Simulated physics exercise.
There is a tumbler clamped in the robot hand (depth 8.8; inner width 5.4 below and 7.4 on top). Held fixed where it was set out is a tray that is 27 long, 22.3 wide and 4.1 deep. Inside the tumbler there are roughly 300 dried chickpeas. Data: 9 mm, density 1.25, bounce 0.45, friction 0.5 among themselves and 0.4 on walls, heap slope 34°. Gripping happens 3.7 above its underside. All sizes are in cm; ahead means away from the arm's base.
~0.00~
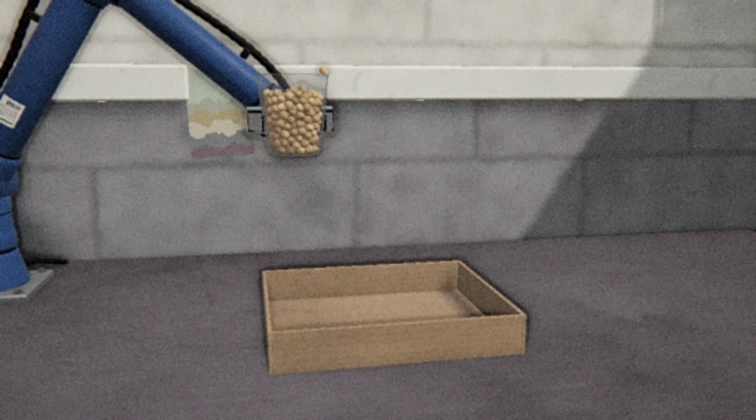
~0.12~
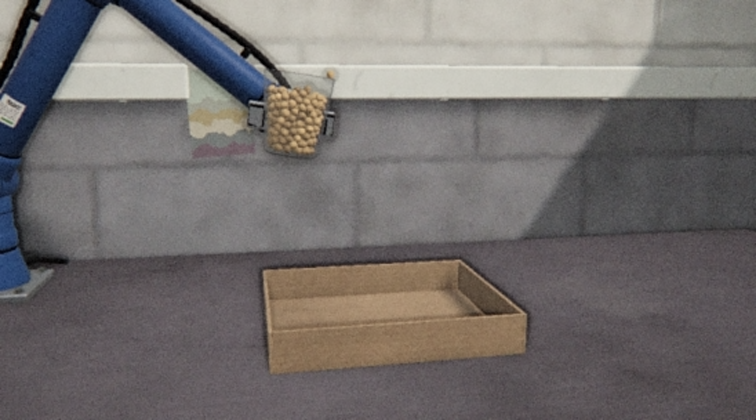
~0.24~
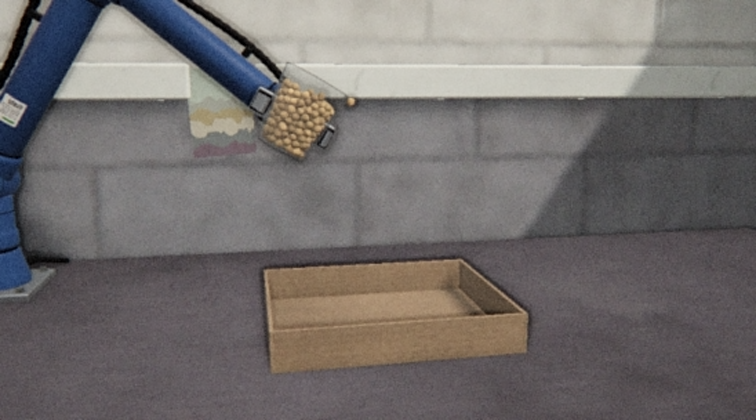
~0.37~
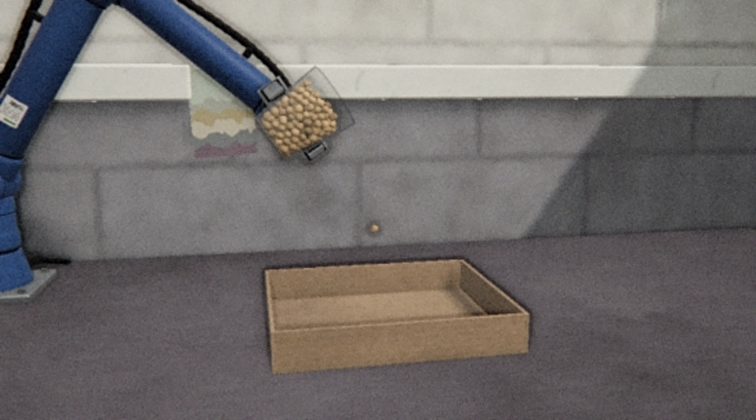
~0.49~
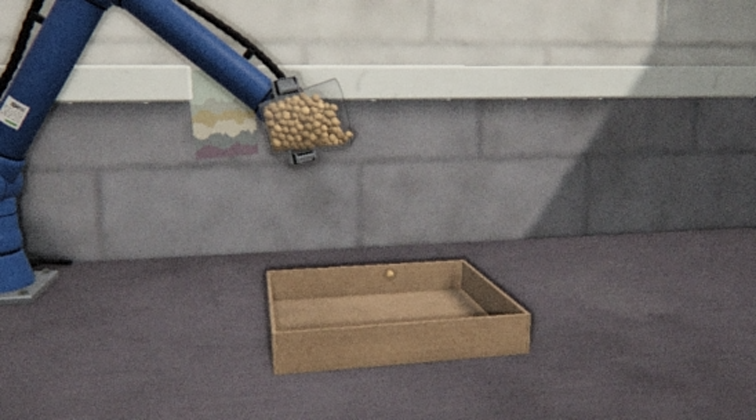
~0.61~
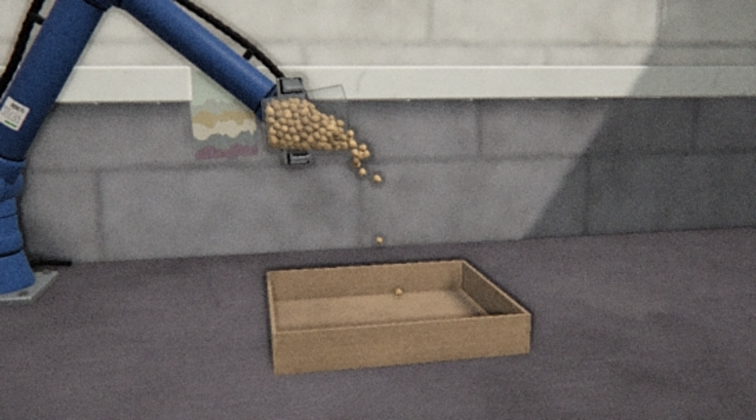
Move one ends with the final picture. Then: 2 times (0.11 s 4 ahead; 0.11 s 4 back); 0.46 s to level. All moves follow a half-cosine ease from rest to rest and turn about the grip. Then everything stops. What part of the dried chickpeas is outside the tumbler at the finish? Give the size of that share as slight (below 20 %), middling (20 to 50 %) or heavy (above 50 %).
Heavy.
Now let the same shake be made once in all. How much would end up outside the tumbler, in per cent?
About 80 per cent, then.
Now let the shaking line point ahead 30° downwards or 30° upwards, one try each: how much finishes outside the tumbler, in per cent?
You'd get about 75 per cent with the first setting and about 95 per cent with the second.
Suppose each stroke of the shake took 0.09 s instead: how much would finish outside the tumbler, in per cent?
95 %.
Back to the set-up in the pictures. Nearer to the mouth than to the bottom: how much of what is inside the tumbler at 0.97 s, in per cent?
Around 75 per cent of it.
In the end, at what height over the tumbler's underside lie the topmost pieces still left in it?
About 2.5 cm.
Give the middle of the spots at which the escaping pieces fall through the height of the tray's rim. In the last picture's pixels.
Centre: About (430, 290).
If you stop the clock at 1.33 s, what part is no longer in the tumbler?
Roughly 90 percent.
By 0.97 s, tilted 86° forward, highest piece 24 above the table; 206 in the tray, 74 in the tumbler, 15 in flight or on a rim.
By 1.33 s, tilted 29° forward, highest piece 27 above the table; 264 in the tray, 30 in the tumbler, 1 on the table or floor.
By 1.71 s, level, highest piece 24 above the table; 264 in the tray, 30 in the tumbler, 1 on the table or floor.
By 2.76 s, level, highest piece 24 above the table; 264 in the tray, 30 in the tumbler, 1 on the table or floor.
Final count, 264 in the tray, 30 in the tumbler, 1 on the table or floor. That is 90 % outside the tumbler.
